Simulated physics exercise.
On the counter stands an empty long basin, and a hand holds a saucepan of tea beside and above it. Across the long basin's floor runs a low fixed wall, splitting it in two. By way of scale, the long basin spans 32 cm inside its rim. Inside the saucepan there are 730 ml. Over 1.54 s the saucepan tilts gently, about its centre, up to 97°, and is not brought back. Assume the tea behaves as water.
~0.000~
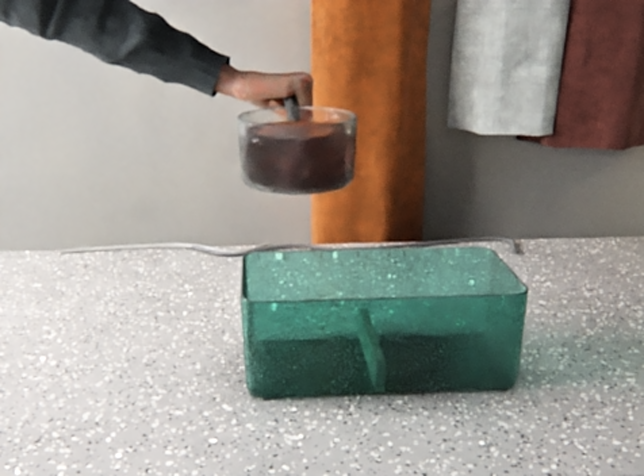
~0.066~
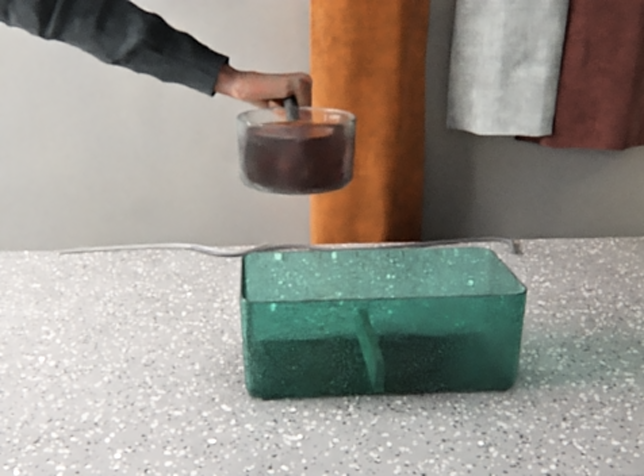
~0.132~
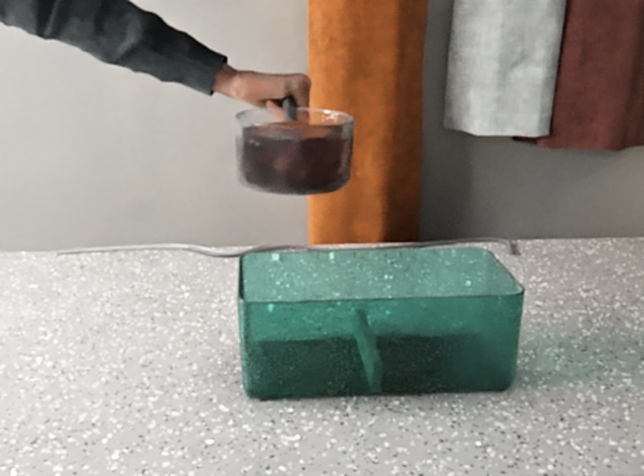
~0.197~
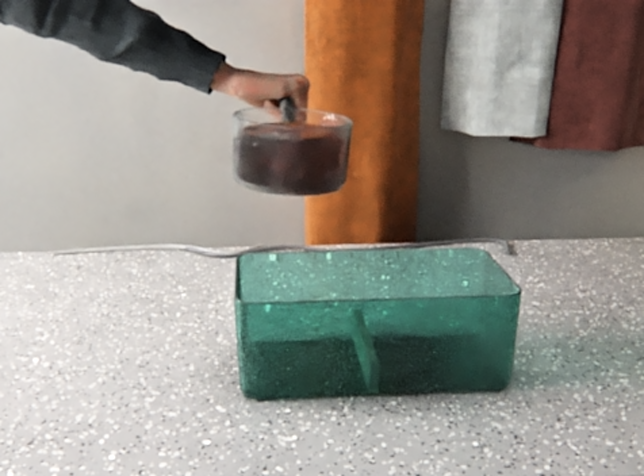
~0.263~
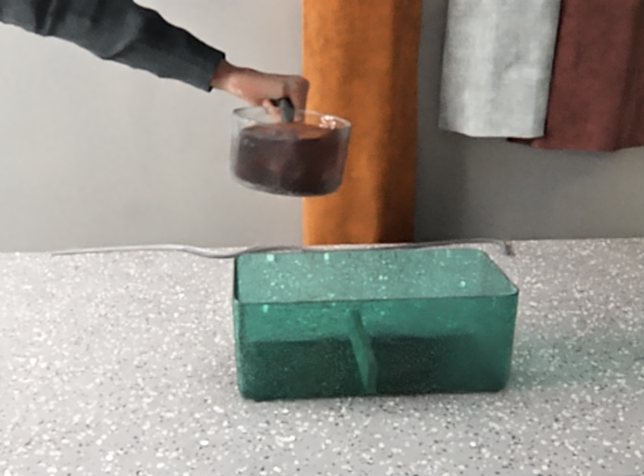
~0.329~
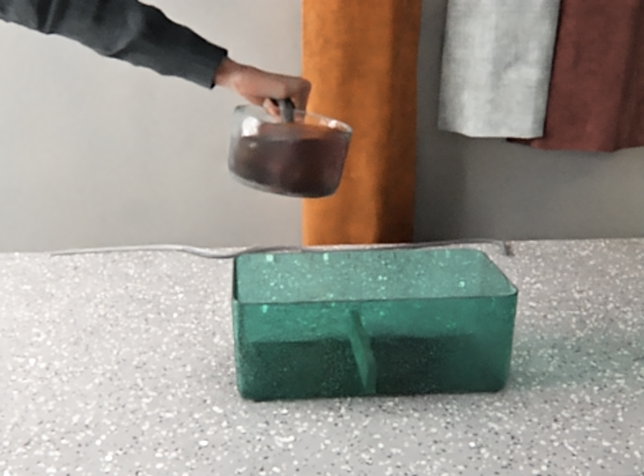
In this clip, a hand holds a clear saucepan of dark tea above an empty green see-through basin with a divider, on a speckled counter. The saucepan stays nearly level at first, then tilts slightly to the right.
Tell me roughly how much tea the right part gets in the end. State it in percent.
It gets about 91 per cent.
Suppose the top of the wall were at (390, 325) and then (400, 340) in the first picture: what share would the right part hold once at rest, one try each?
In turn about 75 and 65 per cent.
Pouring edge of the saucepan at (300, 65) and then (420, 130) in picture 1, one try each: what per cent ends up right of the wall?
I'd expect close to 55 per cent and then close to 90 per cent.
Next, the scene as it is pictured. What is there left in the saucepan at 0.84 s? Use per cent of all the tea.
Around 68 percent.
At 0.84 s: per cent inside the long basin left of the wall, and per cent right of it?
Left roughly 1, right roughly 8.
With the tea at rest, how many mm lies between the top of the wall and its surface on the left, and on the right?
About 36 mm left, about 12 mm right.
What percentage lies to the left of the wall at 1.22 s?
Roughly 3 percent.
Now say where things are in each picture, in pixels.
Tilt 0°; pouring edge (355, 117); surface from (241, 131) to (352, 129); the long basin's rim runs from (243, 277) to (510, 270); the wall's top is at (371, 334), in the first picture.
Tilt 0°; pouring edge (355, 118); surface from (241, 131) to (351, 130), in the second picture.
Tilt 2°; pouring edge (353, 120); surface from (238, 132) to (349, 131), in the third picture.
Tilt 4°; pouring edge (351, 123); surface from (236, 132) to (347, 132), in the fourth picture.
Tilt 7°; pouring edge (350, 126); surface from (235, 132) to (346, 132), in the fifth picture.
Tilt 11°; pouring edge (350, 130); surface from (234, 133) to (347, 132), in the sixth picture.
By 0.84 s the tilt is 56° and 68 per cent is still to pour, 1 is left of the wall and 8 right of it.
By 1.22 s the tilt is 87° and 18 per cent is still to pour, 3 is left of the wall and 66 right of it.
By 1.61 s the tilt is 97° and 2 per cent is still to pour, 6 is left of the wall and 89 right of it.
By 2.04 s the tilt is 97° and 0 per cent is still to pour, 8 is left of the wall and 91 right of it.
At rest 8 per cent lies left of the wall, 91 right of it and 1 outside.
